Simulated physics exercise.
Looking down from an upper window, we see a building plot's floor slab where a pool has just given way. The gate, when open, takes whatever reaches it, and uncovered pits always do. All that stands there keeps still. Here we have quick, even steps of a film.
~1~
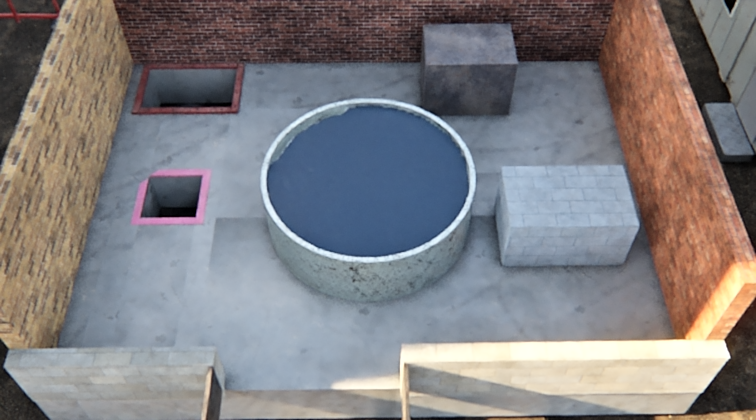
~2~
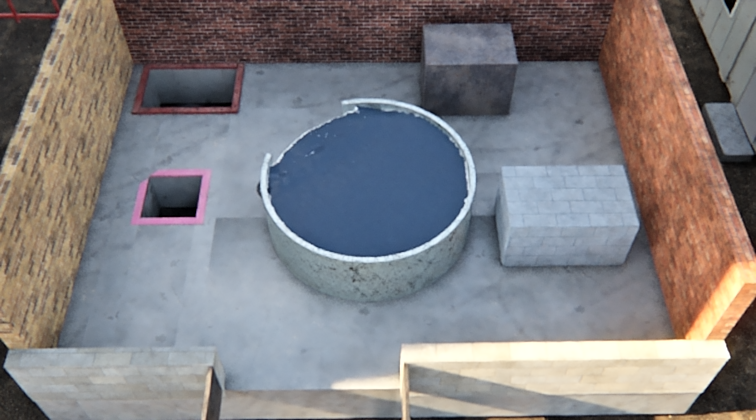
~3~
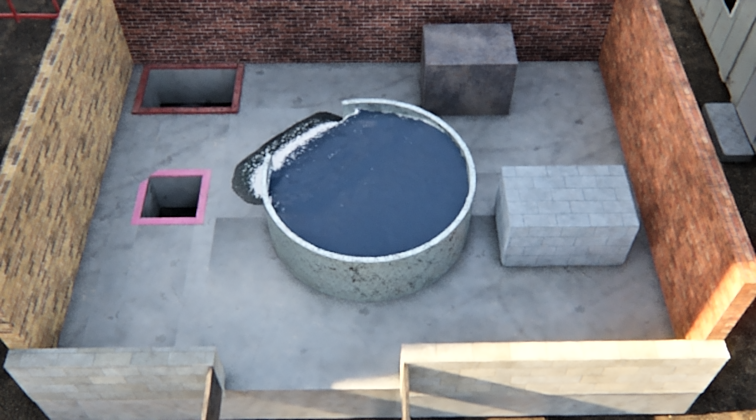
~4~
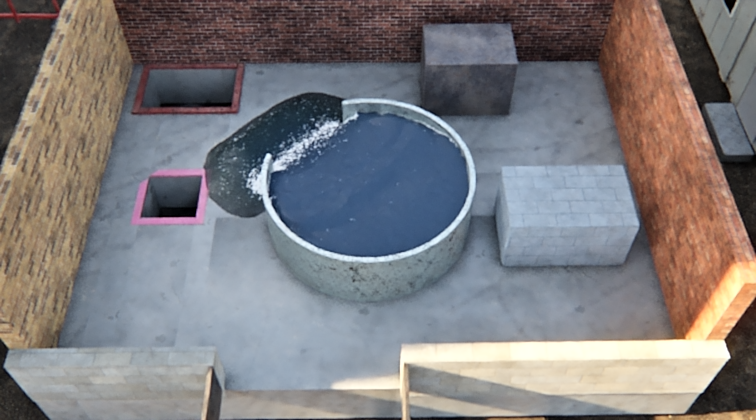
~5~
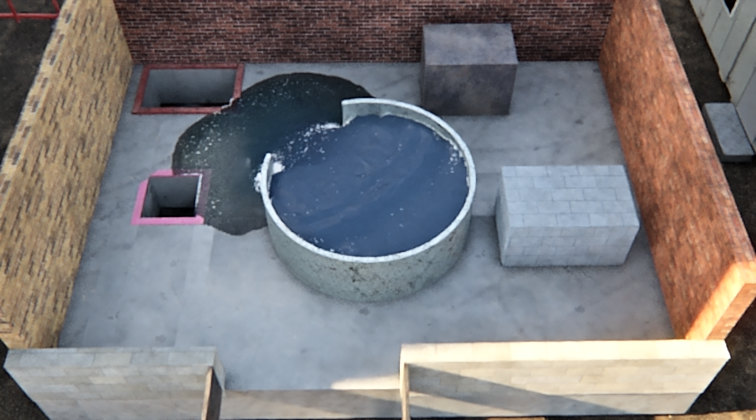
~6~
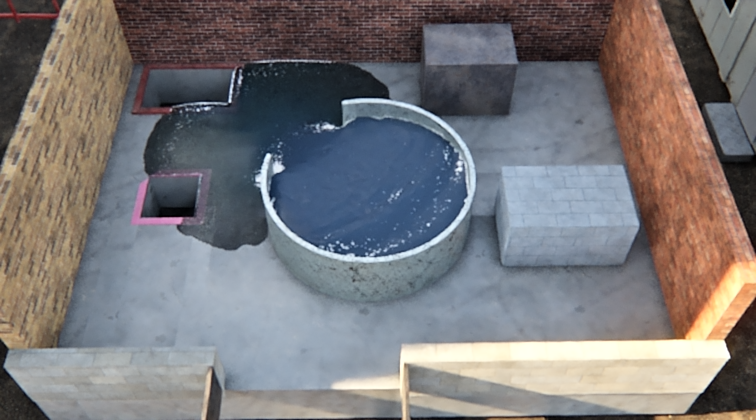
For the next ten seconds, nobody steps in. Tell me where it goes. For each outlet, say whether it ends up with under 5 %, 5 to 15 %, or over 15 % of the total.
By the end, the gate has received under 5 %, the pink pit has received between 5 and 15 %, the red pit has received more than 15 %.
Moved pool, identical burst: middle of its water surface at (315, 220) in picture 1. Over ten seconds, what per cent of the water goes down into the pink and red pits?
Parts in a hundred: Pink 35, red 35.
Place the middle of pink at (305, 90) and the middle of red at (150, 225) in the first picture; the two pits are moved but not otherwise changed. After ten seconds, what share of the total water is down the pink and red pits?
I reckon pink ends up with 35 percent and red with 25 percent.
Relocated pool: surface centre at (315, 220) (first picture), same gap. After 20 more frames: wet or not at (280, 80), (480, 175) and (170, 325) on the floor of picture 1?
Spot 1 wetted, spot 2 unwetted, and spot 3 unwetted.
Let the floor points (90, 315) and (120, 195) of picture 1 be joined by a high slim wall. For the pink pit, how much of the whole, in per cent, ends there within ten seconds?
Share, pink pit - 10 in a hundred.
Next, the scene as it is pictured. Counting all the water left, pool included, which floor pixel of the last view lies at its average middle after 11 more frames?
I reckon somewhere around (323, 180).
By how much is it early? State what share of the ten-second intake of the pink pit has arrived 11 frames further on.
My estimate: Close to 25 per cent.
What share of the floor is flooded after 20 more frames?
It comes to 45 per cent.
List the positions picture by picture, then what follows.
In the first picture, still water in the round pool at (368, 177).
In the second picture, water pours out on the round pool's far side and has run to (262, 192).
In the third picture, water pours out on the round pool's far side and has run to a hidden place.
In the fourth picture, the front is at (320, 97), out from the gap on the round pool's far side.
In the fifth picture, the front is at (298, 76), out from the gap on the round pool's far side.
In the sixth picture, water pours out on the round pool's far side and has run to (252, 65).
A moment on, water covers 25 % of the floor; the gate 0 %, the pink pit 1 %, the red pit 6 %.
Next, water covers 30 % of the floor; the gate 0 %, the pink pit 2 %, the red pit 15 %.
Then, water covers 45 % of the floor; the gate 0 %, the pink pit 3 %, the red pit 28 %.
Later, water covers 65 % of the floor; the gate 0 %, the pink pit 5 %, the red pit 41 %.
In the end, water covers 90 % of the floor; the gate 1 %, the pink pit 7 %, the red pit 48 %.
